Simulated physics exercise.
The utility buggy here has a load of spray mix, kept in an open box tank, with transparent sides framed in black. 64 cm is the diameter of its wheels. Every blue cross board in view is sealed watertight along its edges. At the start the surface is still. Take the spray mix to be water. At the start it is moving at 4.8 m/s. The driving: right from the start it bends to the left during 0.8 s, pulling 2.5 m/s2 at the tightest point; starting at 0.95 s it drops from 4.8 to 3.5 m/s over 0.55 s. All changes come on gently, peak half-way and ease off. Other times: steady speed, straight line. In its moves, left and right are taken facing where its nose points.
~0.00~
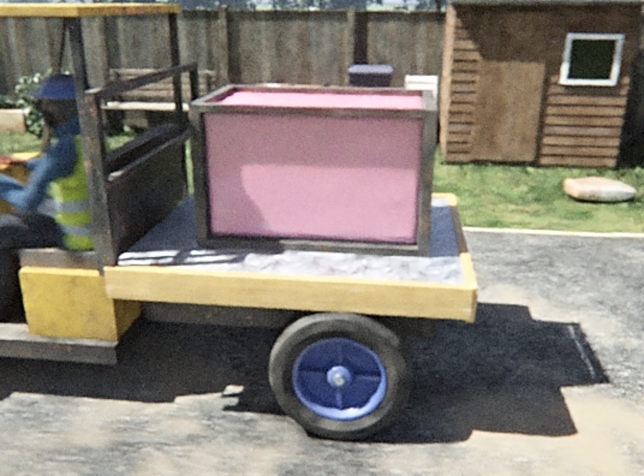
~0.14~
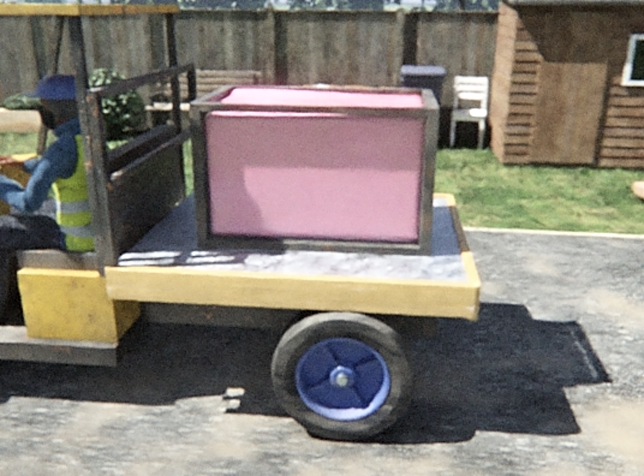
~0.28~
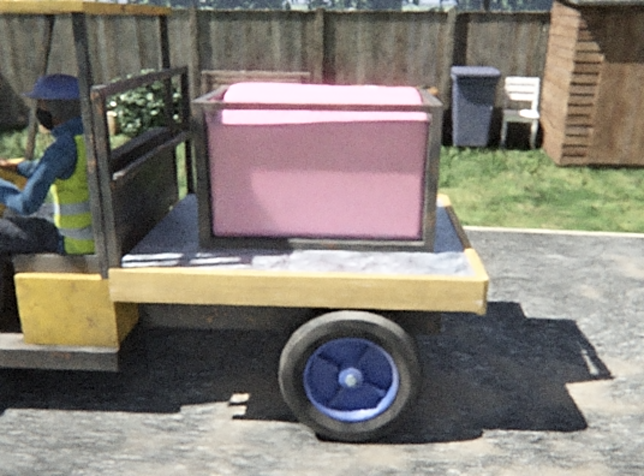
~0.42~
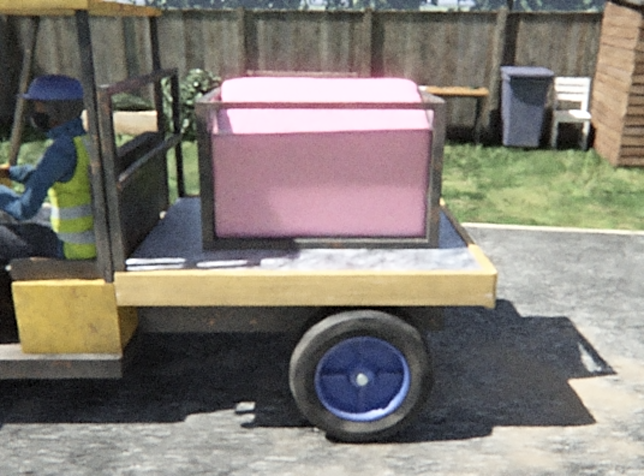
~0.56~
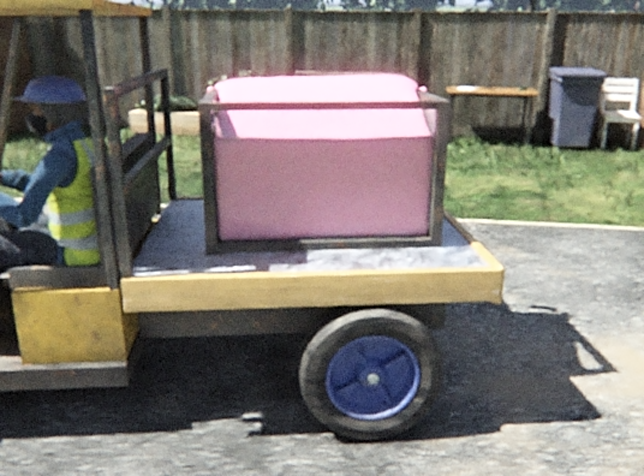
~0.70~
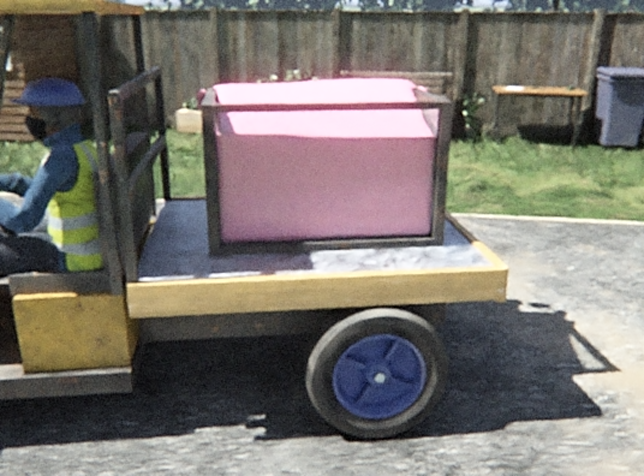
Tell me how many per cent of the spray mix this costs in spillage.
It costs close to 15 per cent.
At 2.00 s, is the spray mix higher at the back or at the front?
Towards the aft end.
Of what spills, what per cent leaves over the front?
Roughly 50 in a hundred.
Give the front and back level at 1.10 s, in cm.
Roughly 60 cm in front and 54 cm behind.
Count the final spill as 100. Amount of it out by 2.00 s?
I'd say somewhere near 80 per cent.
After 1.10 s it stands 54 cm high behind and 60 cm in front; 4 per cent has gone over the far side.
After 1.50 s it stands 37 cm high behind and 75 cm in front; 5 per cent has gone over the far side, a little elsewhere.
After 2.00 s it stands 70 cm high behind and 44 cm in front; 12 per cent has gone over the far side and the front.
After 4.49 s 15 per cent has gone over the front and the far side, a little elsewhere, 55 of 366 litres.
